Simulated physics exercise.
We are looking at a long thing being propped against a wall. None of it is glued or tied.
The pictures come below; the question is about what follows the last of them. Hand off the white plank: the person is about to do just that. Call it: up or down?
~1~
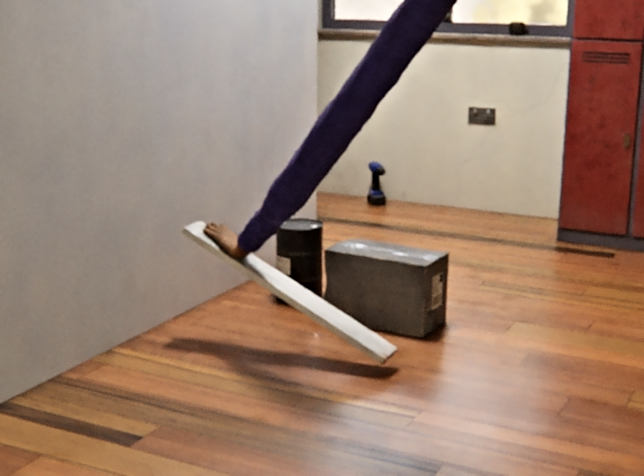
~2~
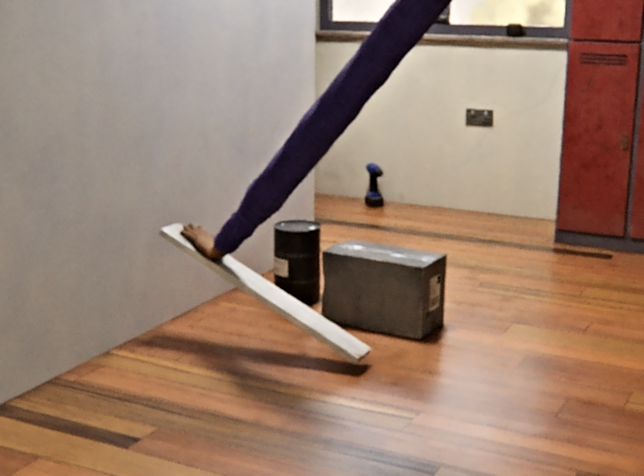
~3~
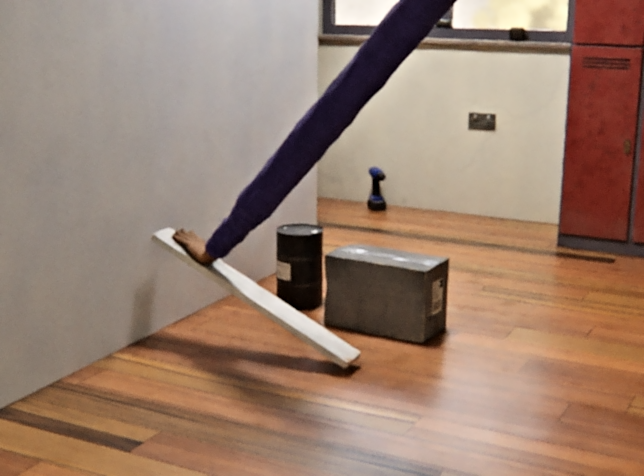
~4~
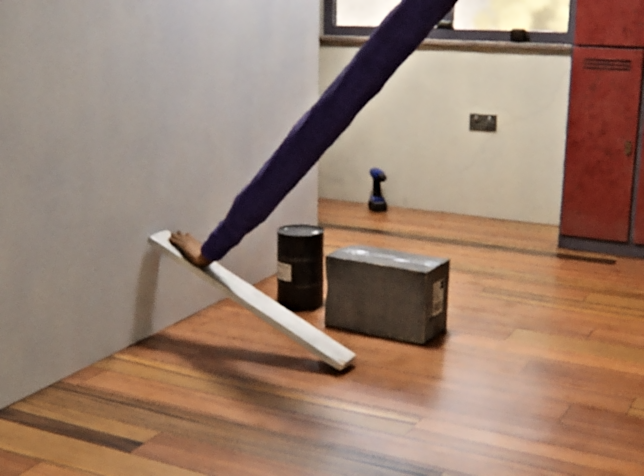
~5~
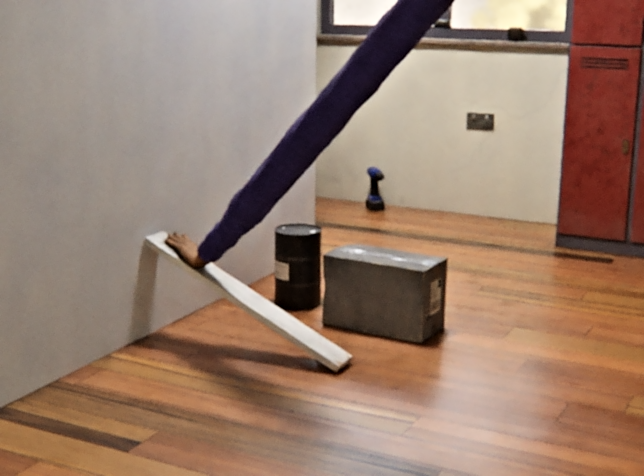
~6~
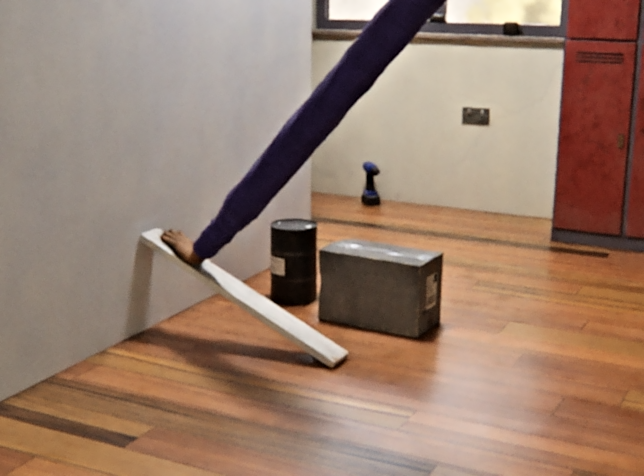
Down.
Then, 0.30 s past the last view, white plank leaning 10° more than when let go near (247, 315).
Then, 0.40 s past the last view, white plank leaning 24° more than when let go near (251, 345).
Then, 0.60 s past the last view, white plank leaning 24° more than when let go near (252, 342).
Finally, moved from the start, white plank; the other 2 still in place. Final places as the last picture's camera would see them, white plank near (252, 343). The plank gives way.
